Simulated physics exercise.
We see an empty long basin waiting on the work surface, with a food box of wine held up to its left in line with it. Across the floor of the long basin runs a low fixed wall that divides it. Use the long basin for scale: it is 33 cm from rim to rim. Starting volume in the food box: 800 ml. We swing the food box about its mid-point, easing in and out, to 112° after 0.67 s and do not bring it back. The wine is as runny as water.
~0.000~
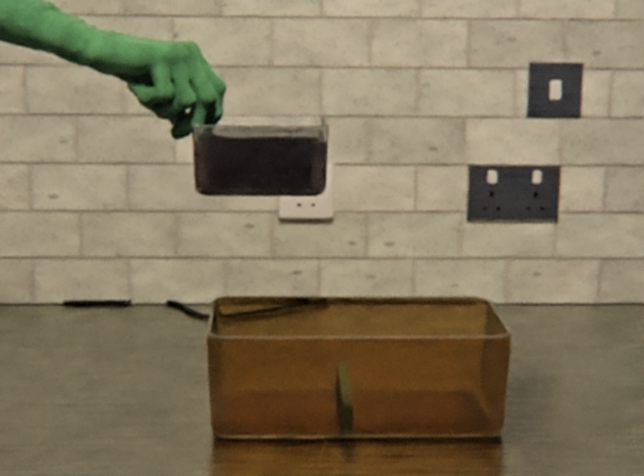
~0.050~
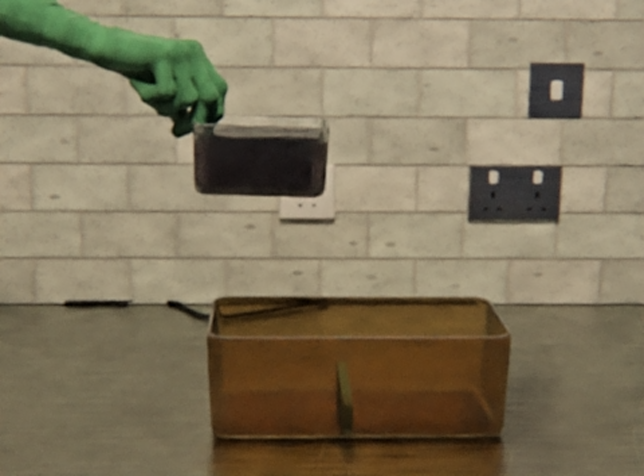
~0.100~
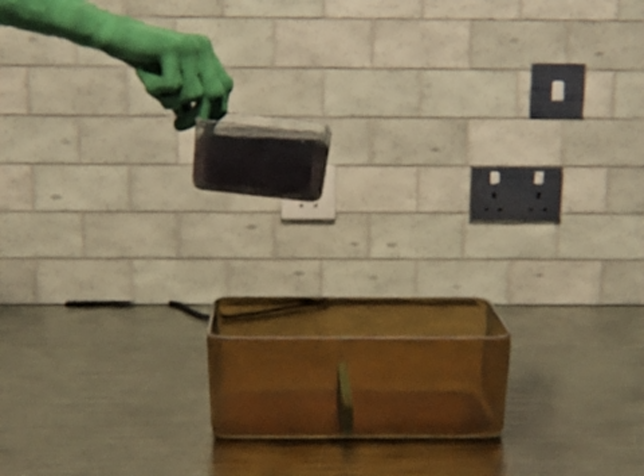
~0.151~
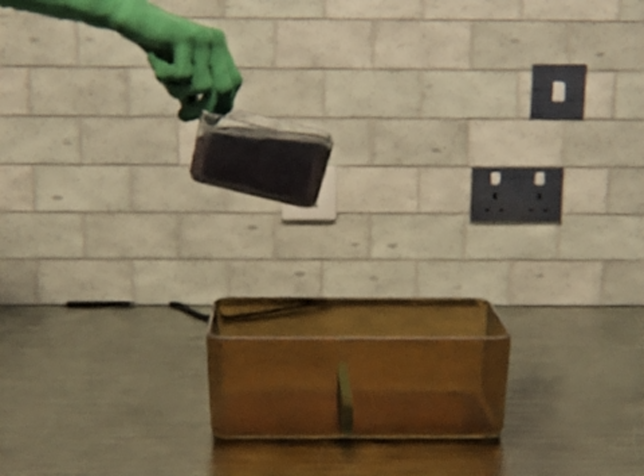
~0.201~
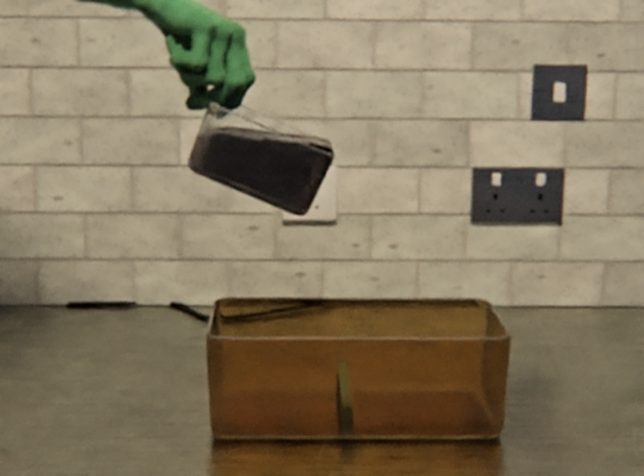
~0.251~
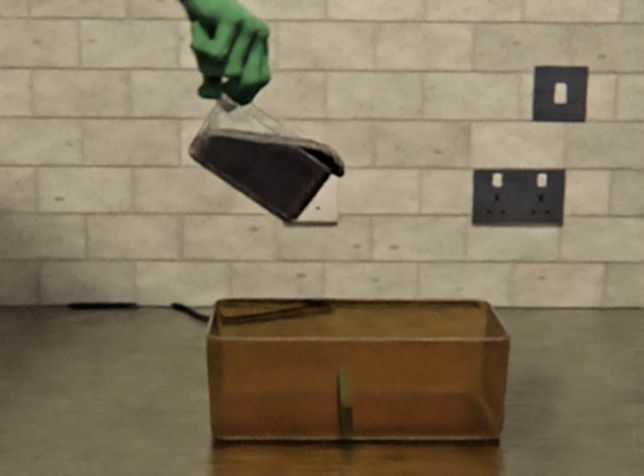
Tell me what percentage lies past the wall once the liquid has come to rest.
Some 71 per cent.
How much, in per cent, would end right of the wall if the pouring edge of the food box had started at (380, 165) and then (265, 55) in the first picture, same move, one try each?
Try 1: Approx. 85 %; try 2: Approx. 50 %.
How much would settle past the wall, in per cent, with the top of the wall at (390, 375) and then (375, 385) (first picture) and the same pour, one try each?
Some 40 in a hundred, then some 55 in a hundred.
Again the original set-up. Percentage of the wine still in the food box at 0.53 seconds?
At that time about 16 in a hundred parts are still held.
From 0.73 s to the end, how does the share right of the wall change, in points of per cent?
I'd say it shrinks by some 2.
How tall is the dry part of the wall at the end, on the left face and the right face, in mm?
Left about 26 mm, right about 12 mm.
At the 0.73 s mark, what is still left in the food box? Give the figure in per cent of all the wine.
Around 2 in a hundred.
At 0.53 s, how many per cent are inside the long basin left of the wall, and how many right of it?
About 0 left, 32 right.
Then, 0.53 s in, the tilt is 100° and 16 per cent is still to pour, 0 is left of the wall and 31 right of it.
Then, 0.73 s in, the tilt is 112° and 2 per cent is still to pour, 16 is left of the wall and 73 right of it.
Then, 0.94 s in, the tilt is 112° and 0 per cent is still to pour, 24 is left of the wall and 72 right of it.
Then, 1.17 s in, the tilt is 112° and 0 per cent is still to pour, 25 is left of the wall and 71 right of it.
Finally, 26 per cent lies left of the wall, 71 right of it and 3 outside.
